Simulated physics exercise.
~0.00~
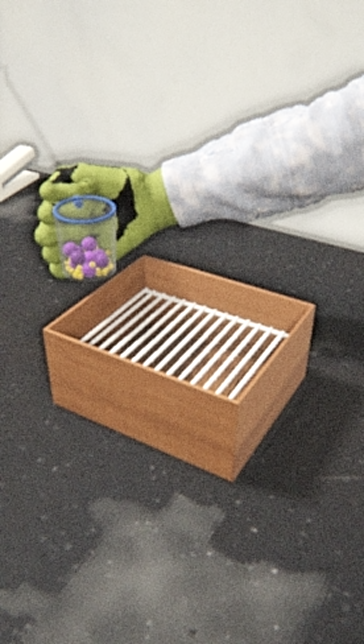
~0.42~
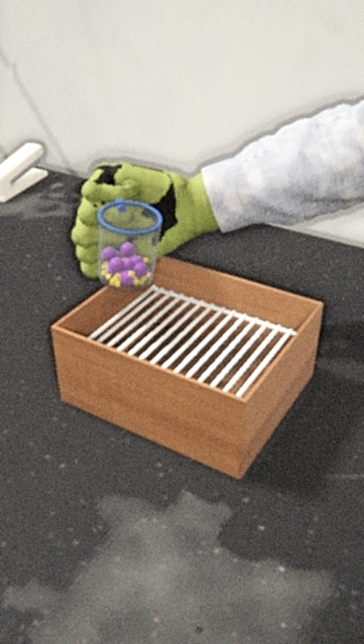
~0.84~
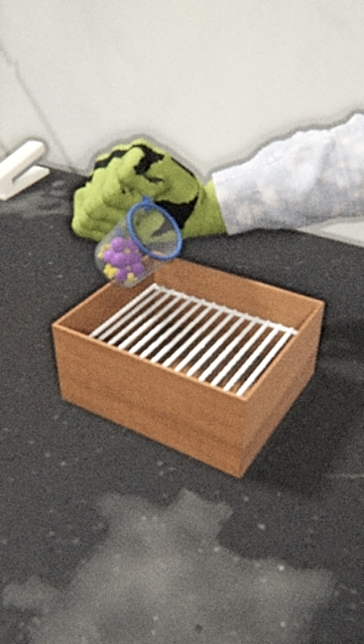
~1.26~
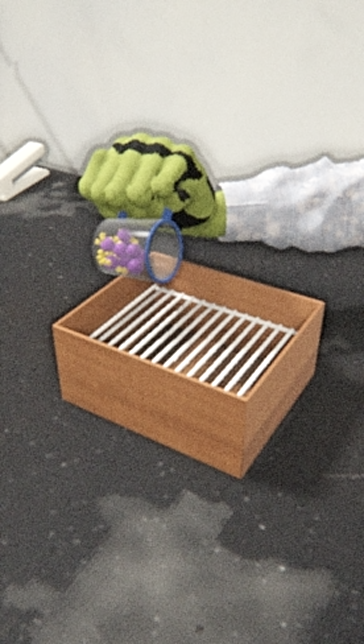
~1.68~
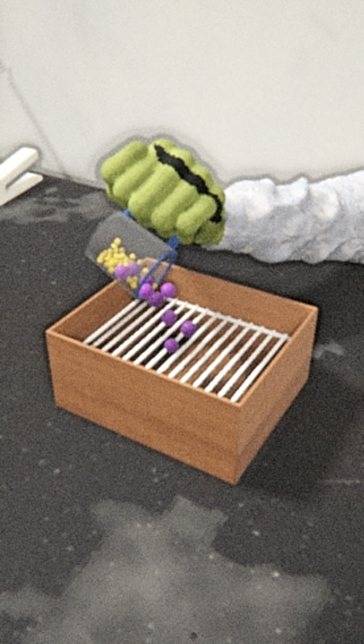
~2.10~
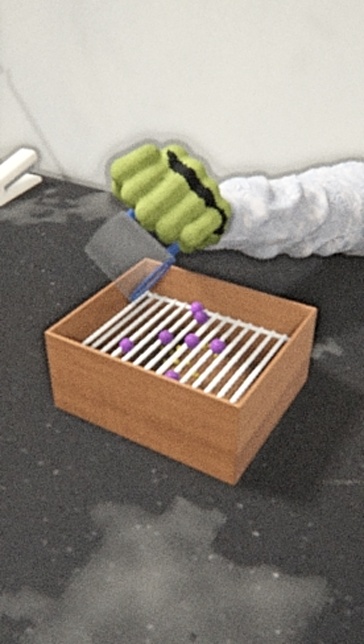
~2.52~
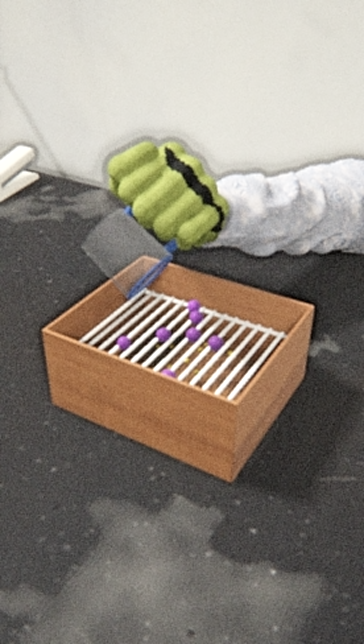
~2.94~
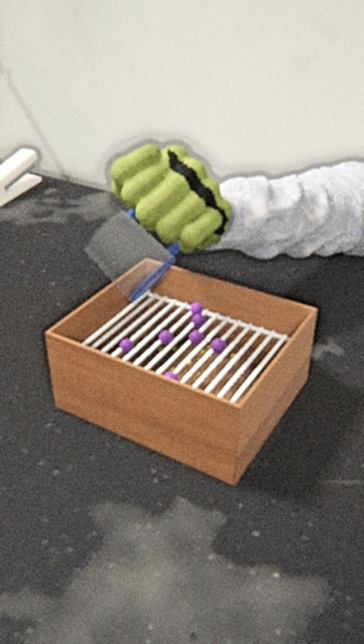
A hand in a green glove held a clear cup of purple and yellow bits over a wooden box with a white rack, then tipped it over until it emptied. The purple balls stayed on the bars while the yellow bits dropped through.
